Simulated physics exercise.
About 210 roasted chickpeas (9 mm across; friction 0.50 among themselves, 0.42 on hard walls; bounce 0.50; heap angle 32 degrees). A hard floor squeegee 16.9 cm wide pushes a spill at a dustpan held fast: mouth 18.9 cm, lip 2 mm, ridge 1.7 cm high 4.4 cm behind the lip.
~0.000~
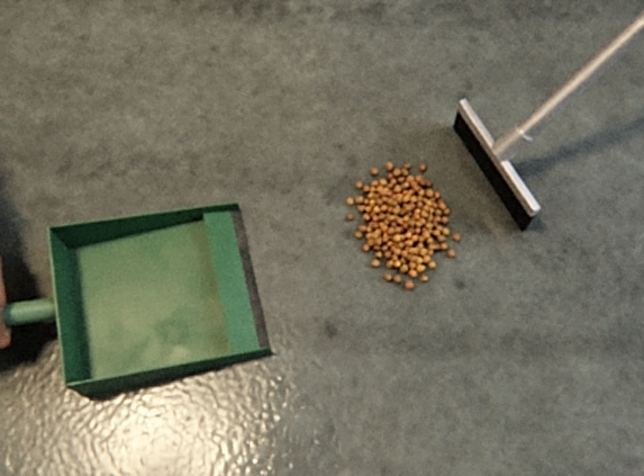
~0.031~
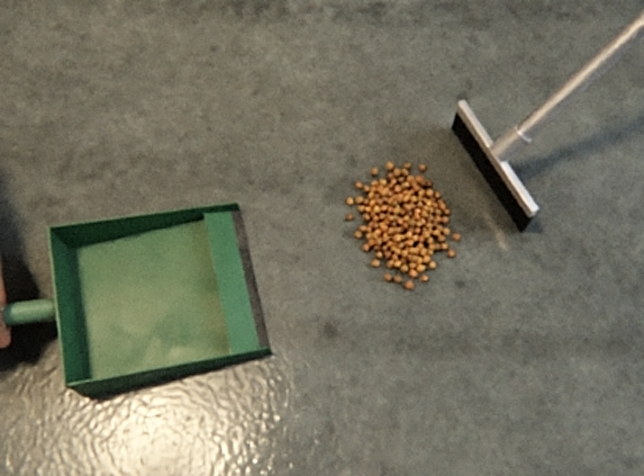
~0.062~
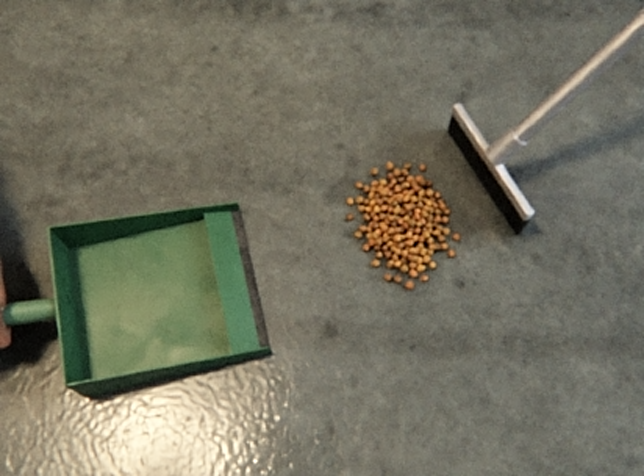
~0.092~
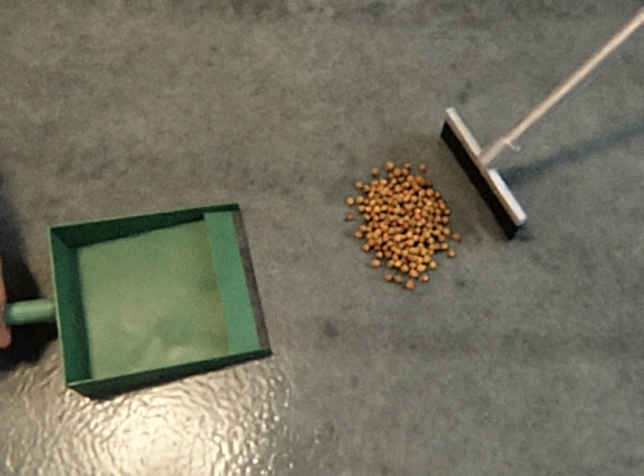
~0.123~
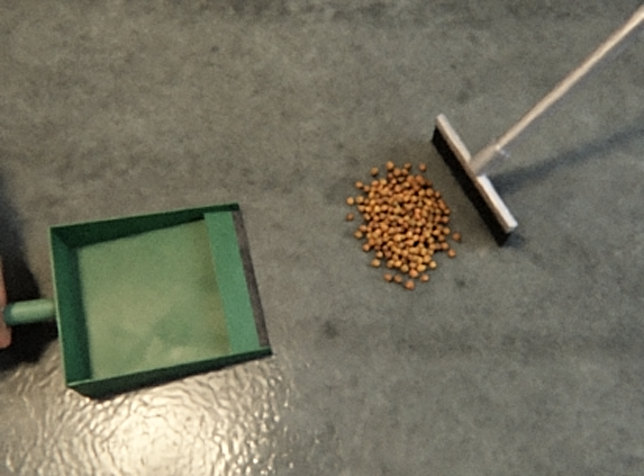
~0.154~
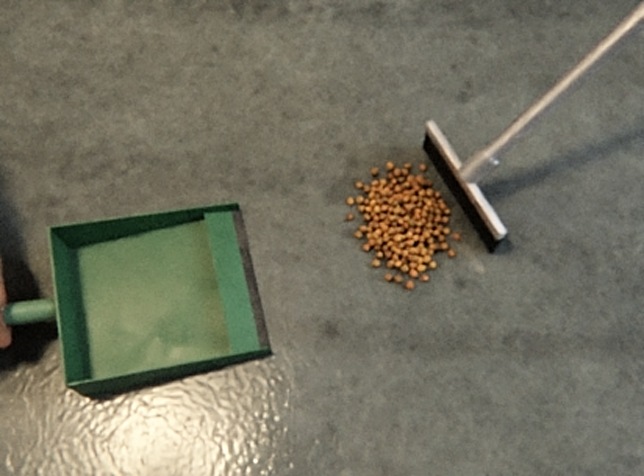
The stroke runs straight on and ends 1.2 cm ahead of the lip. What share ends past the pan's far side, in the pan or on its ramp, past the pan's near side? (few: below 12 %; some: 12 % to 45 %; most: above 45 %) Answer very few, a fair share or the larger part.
Past the pan's far side: Very few; in the pan or on its ramp: A fair share; past the pan's near side: A fair share.
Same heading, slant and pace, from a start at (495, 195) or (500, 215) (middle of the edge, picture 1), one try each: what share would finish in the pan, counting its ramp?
About 25 and 15 per cent.
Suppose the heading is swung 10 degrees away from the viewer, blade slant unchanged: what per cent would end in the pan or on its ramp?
It would be near 30 per cent.
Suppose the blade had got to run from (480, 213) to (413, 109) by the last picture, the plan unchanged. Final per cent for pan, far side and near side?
Pan 5, far 20, near 0.
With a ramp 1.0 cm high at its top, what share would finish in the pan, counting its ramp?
It would be near 35 per cent.
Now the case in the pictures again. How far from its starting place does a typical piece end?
Some 22 cm.
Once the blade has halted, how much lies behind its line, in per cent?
Some 15 per cent.
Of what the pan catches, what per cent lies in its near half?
Some 80 per cent.
Then, at 0.41 s, middle of the blade 15 cm from the lip; 0 % over the lip, far side 5 %, near side 0 %.
Then, at 0.58 s, middle of the blade 7 cm from the lip; 0 % over the lip, far side 5 %, near side 10 %.
After 0.87 s, middle of the blade 3 cm from the lip; 30 % over the lip, far side 5 %, near side 20 %.
At rest (1.2 s), far side 5 %, pan 30 %, near side 20 %, in front of the lip or behind the blade 45 %.
